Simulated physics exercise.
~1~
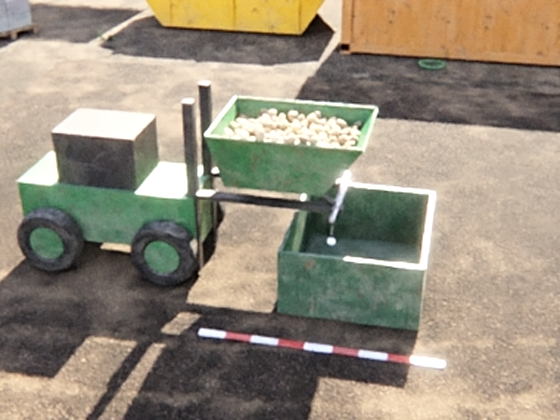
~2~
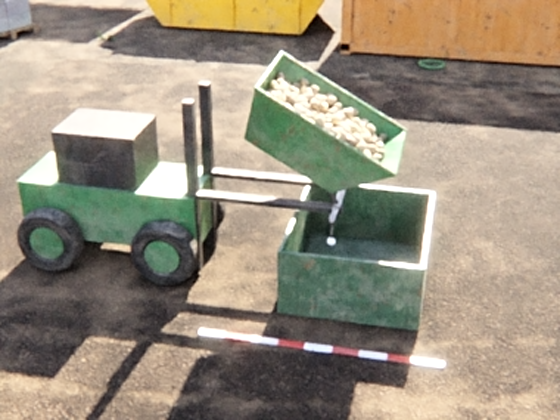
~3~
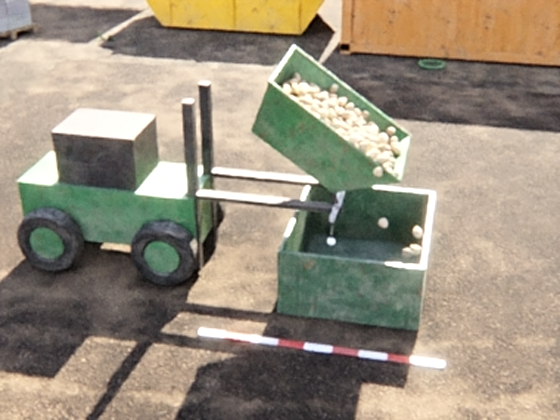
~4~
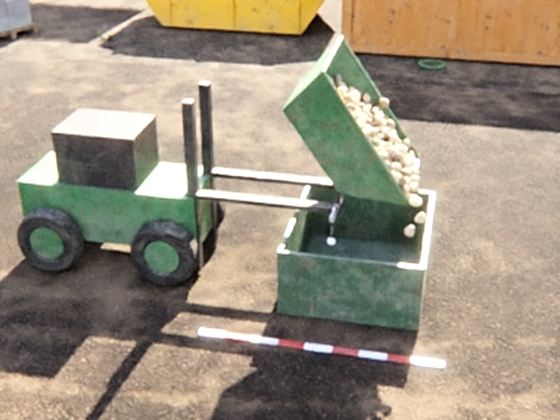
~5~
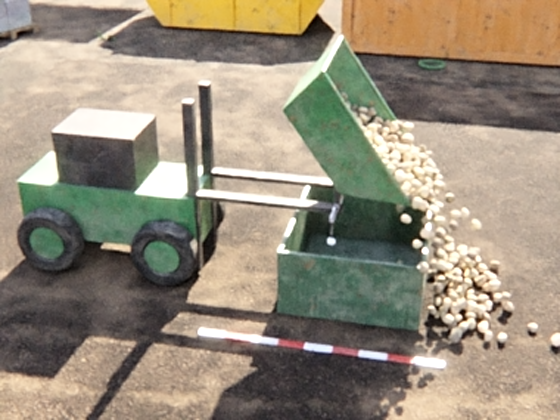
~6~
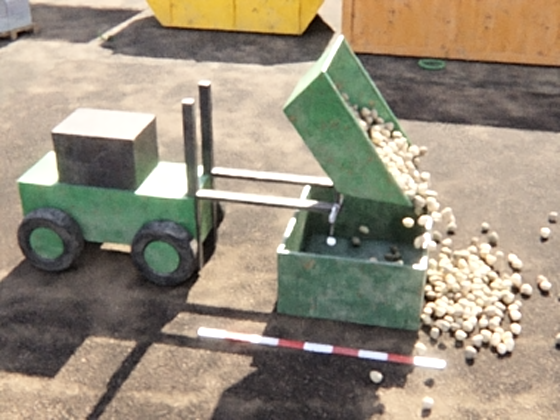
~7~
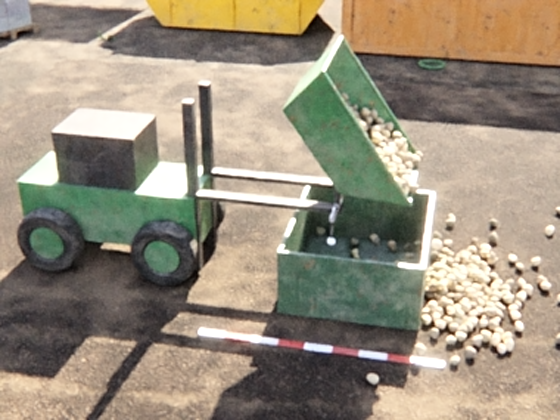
On a sunlit paved yard, a green fork truck tips a raised skip of pale stones to the right in two stages above an open green bin, and many spill beyond it, ending heaped on the ground, with a few in the bin and others still in the steeply tilted skip.
